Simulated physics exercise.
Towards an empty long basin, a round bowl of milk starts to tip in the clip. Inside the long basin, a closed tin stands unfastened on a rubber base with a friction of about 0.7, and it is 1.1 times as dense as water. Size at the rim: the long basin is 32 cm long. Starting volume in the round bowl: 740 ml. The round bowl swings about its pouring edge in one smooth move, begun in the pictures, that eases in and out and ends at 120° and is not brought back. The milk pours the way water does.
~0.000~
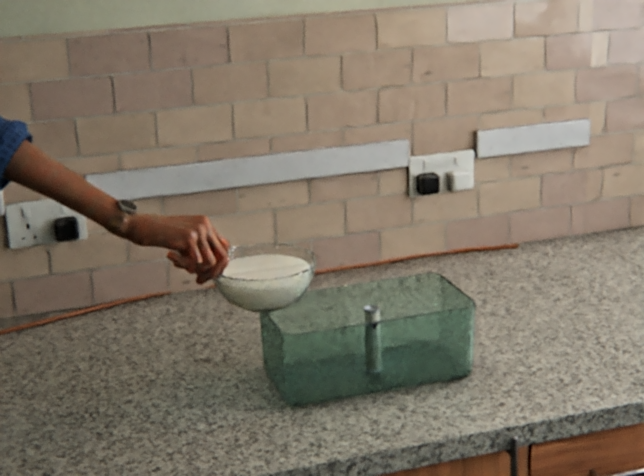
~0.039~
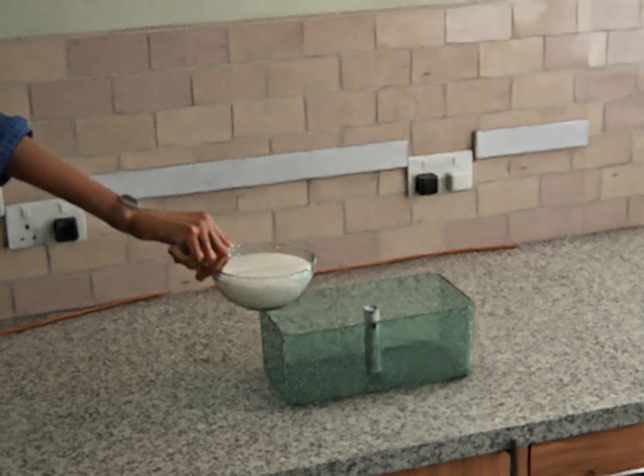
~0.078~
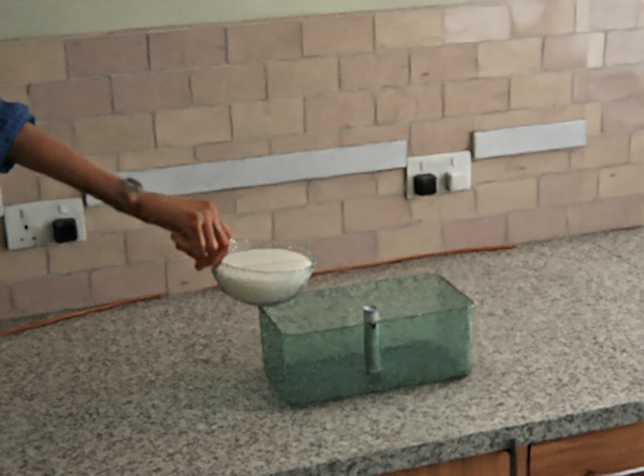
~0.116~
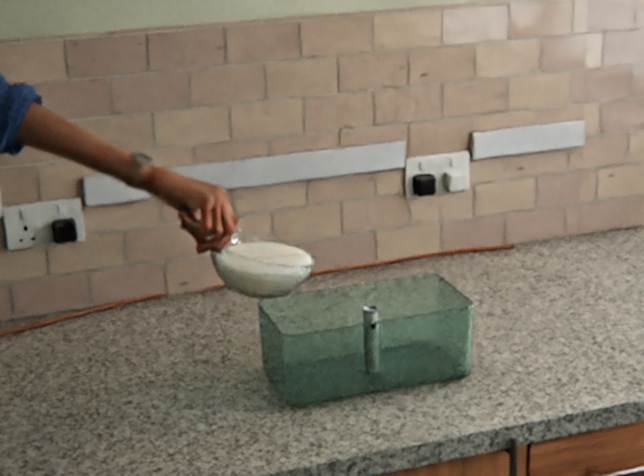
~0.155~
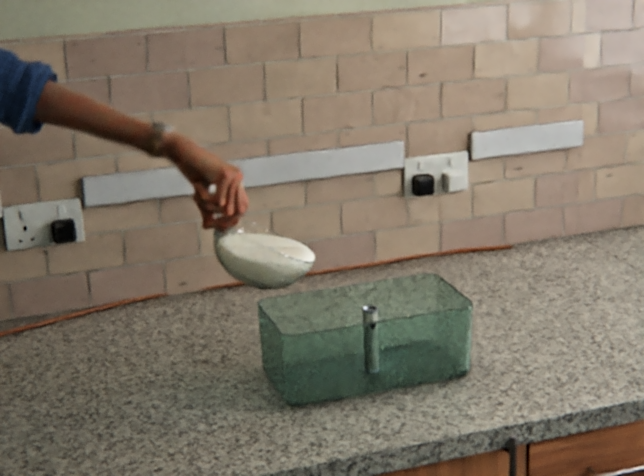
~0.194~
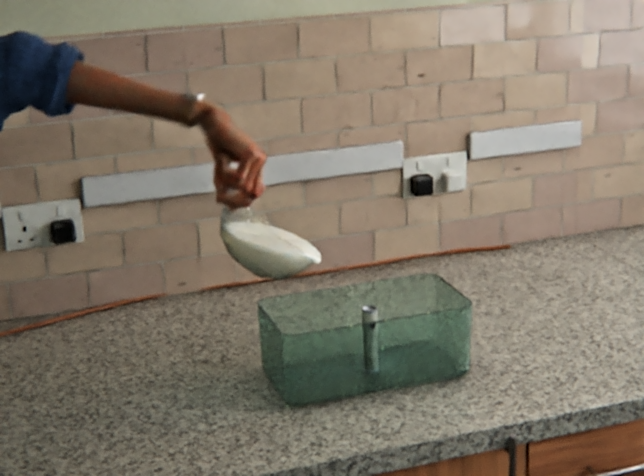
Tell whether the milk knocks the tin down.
The milk does not knock it down.
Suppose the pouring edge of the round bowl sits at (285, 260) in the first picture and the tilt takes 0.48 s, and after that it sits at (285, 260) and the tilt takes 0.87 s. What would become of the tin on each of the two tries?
Run one: It tumbles. Run two: It tumbles.
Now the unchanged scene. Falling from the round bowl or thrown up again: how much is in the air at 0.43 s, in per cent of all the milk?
I'd say close to 68 per cent.
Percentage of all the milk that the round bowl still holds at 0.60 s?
Close to 0 in a hundred.
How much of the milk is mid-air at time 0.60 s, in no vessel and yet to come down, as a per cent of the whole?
Airborne fraction: Approx. 1 %.
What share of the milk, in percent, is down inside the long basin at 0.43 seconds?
Some 20 per cent.
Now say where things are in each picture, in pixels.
It leans 0°; its right rim is at (313, 255); the milk meets the walls at (214, 276) and (309, 262); the long basin's rim runs from (270, 318) to (458, 289); the tin's top is at (372, 311), in the first frame.
It leans 2°; its right rim is at (313, 256); the milk meets the walls at (214, 275) and (309, 261), in the second frame.
It leans 8°; its right rim is at (312, 256); the milk meets the walls at (214, 269) and (308, 258), in the third frame.
It leans 17°; its right rim is at (312, 257); the milk meets the walls at (215, 260) and (309, 253), in the fourth frame.
It leans 28°; its right rim is at (311, 257); the milk meets the walls at (217, 246) and (309, 251); 3 per cent is over the edge, in the fifth frame.
It leans 42°; its right rim is at (310, 257); the milk meets the walls at (222, 228) and (293, 239); 7 per cent is over the edge, in the sixth frame.
By 0.43 s the tilt is 117° and 12 per cent is still to pour; the tin stands where it began.
By 0.60 s the tilt is 120° and 0 per cent is still to pour; the tin stands where it began.
By 0.78 s the tilt is 120° and 0 per cent is still to pour; the tin stands where it began.
By 0.98 s the tilt is 120° and 0 per cent is still to pour; the tin stands where it began.
At rest the tin stands where it began.
